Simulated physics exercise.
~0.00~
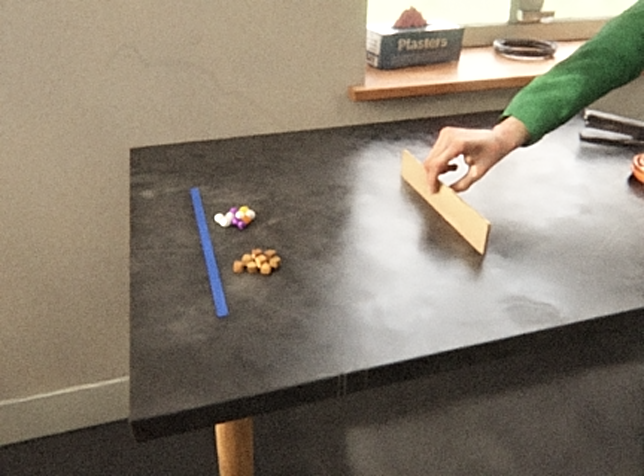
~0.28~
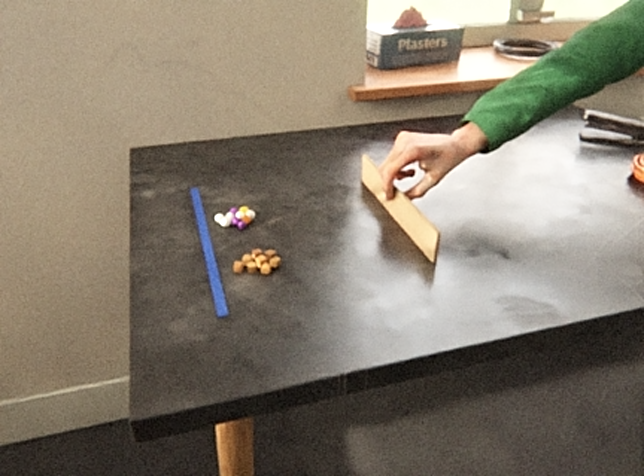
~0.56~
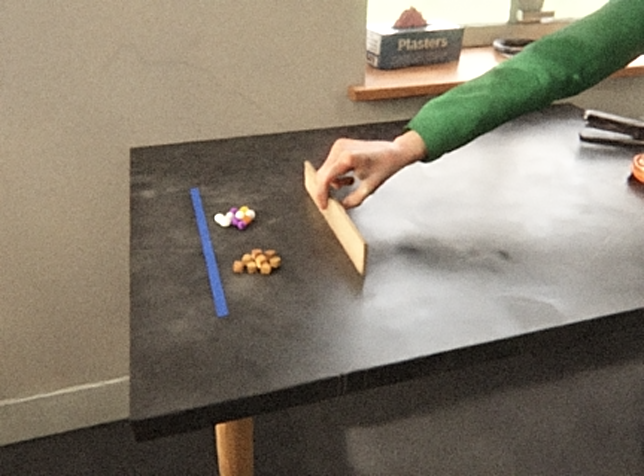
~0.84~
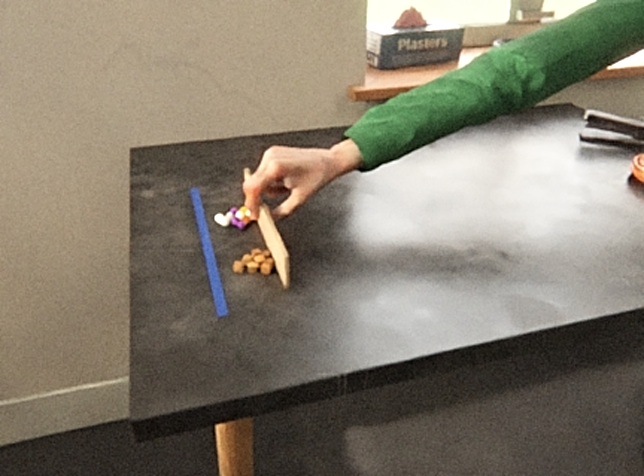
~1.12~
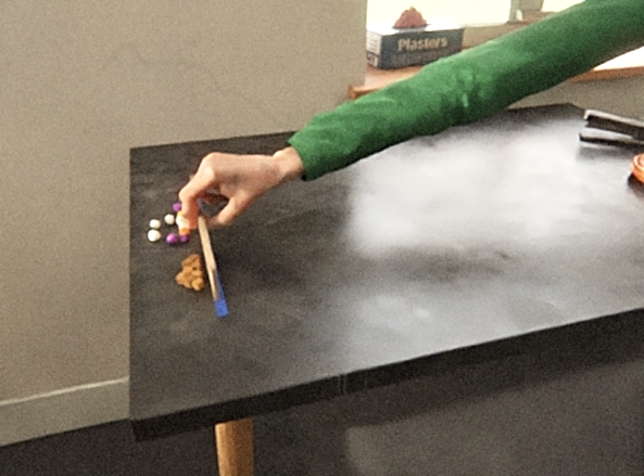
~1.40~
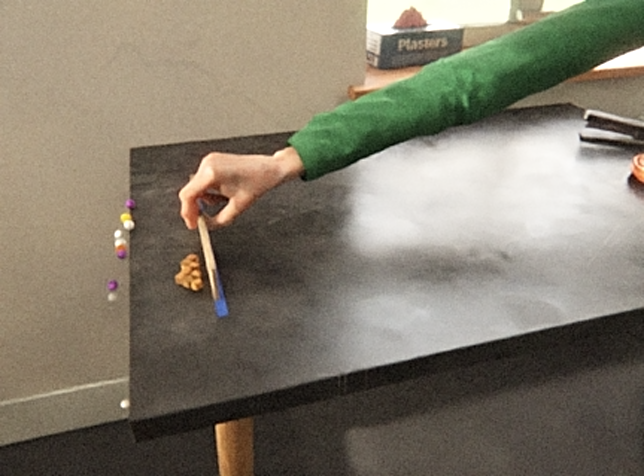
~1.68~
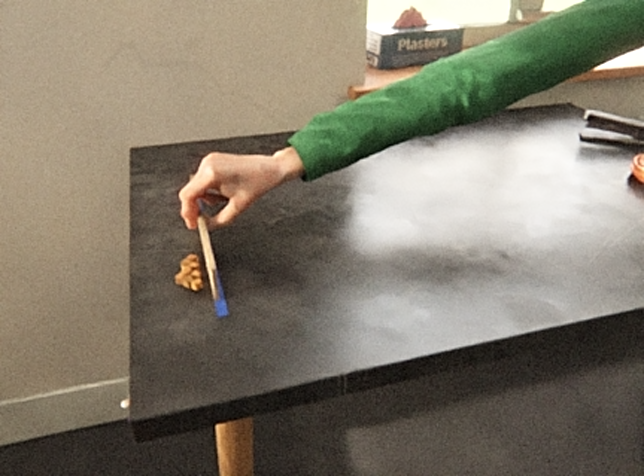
A piece of card held by a green-sleeved hand slides left across a dark table, pushes two small batches forward and stops at the blue tape; the white, purple and yellow bits roll off the left edge, while the brown bits stay on the table.
